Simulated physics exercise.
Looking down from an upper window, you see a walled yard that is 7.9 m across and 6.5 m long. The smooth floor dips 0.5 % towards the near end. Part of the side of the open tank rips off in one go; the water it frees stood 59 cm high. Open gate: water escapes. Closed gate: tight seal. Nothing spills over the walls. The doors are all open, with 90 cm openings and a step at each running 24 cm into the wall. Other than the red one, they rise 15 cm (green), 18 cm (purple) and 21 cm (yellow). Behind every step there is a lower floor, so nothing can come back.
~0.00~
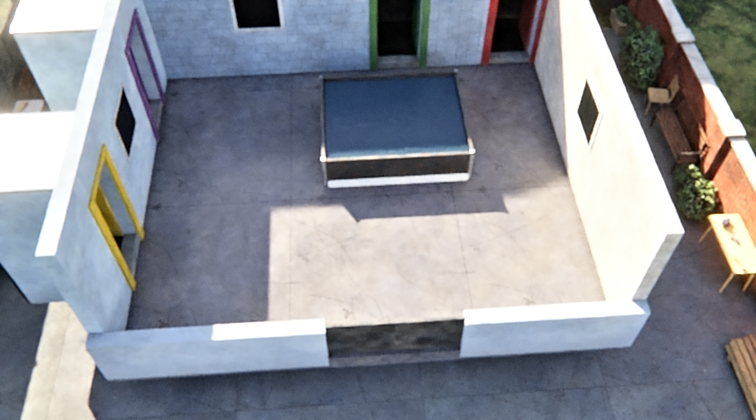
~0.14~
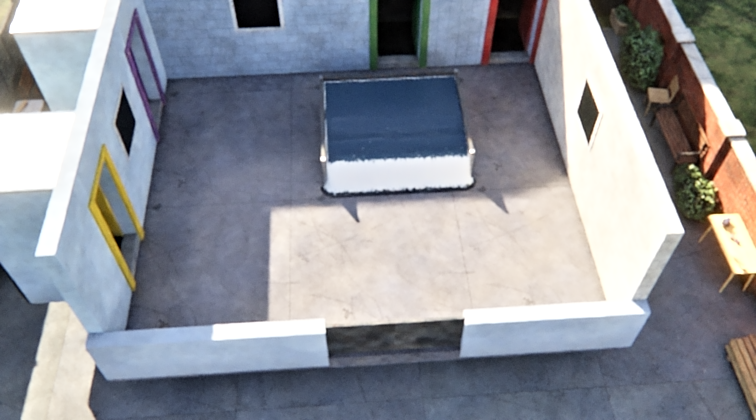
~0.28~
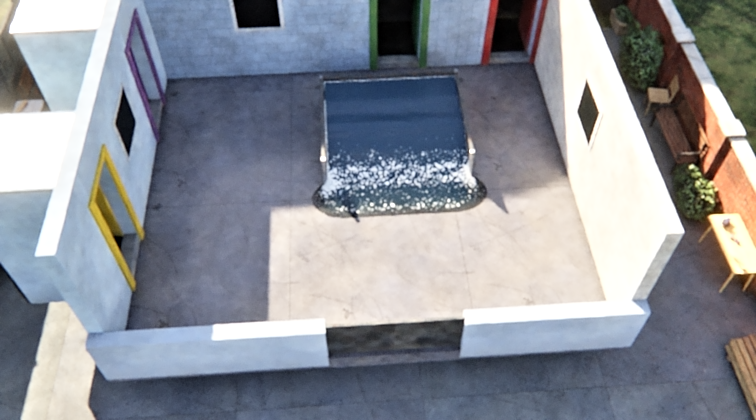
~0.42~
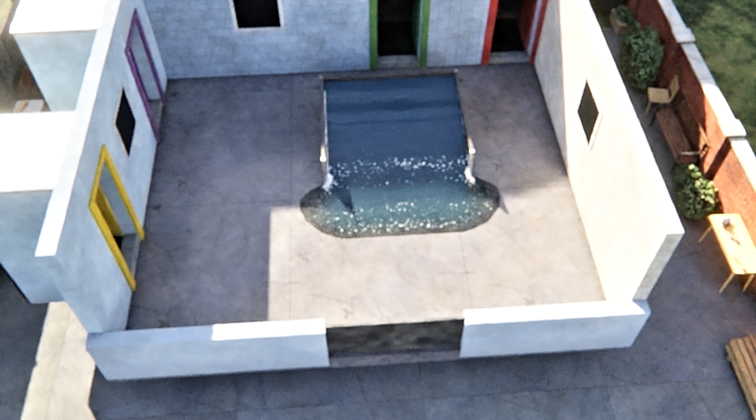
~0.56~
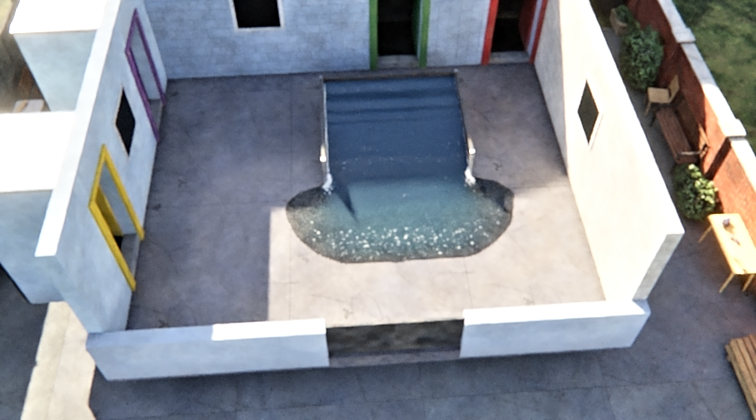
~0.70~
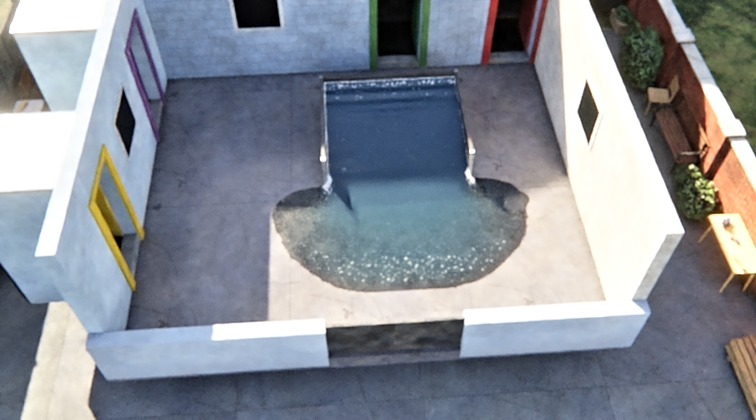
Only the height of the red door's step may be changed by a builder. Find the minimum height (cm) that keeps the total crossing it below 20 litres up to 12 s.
The minimum is roughly 12 cm.
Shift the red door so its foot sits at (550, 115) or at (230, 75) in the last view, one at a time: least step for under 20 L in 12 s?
7.0 and 7.5 cm.
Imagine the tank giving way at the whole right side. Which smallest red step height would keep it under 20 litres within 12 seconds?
Estimate: Near 34 cm.
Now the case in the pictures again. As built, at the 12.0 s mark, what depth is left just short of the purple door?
It comes to about 10.0 centimetres deep.
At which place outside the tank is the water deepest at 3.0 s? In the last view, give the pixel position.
Around pixel (606, 327).
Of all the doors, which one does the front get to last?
The green one.
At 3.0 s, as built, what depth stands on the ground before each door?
Lab note, depth in cm: Green 0; purple 0; yellow 0; red 0.
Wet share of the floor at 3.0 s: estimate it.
The wet part is about 45 per cent.
After 1.4 s water covers 35 % of the floor, deepest (37 cm) near (407, 340); it has not reached the red door.
After 3.0 s water covers 45 % of the floor, deepest (40 cm) near (606, 327); it has not reached the red door.
After 12.0 s water covers 100 % of the floor, deepest (12 cm) near (364, 93); 7 cm at the red door, 30 litres in over its 11 cm step.
At the red door as built, the water arrived by 5.3 s and peaked near 17 cm at 6.6 s.
Run again over the same 12 s with other heights there, 35 litres in over 10.5 cm, 5 litres over 14.5 cm. The limit of 20 litres is kept from about 12 cm up.
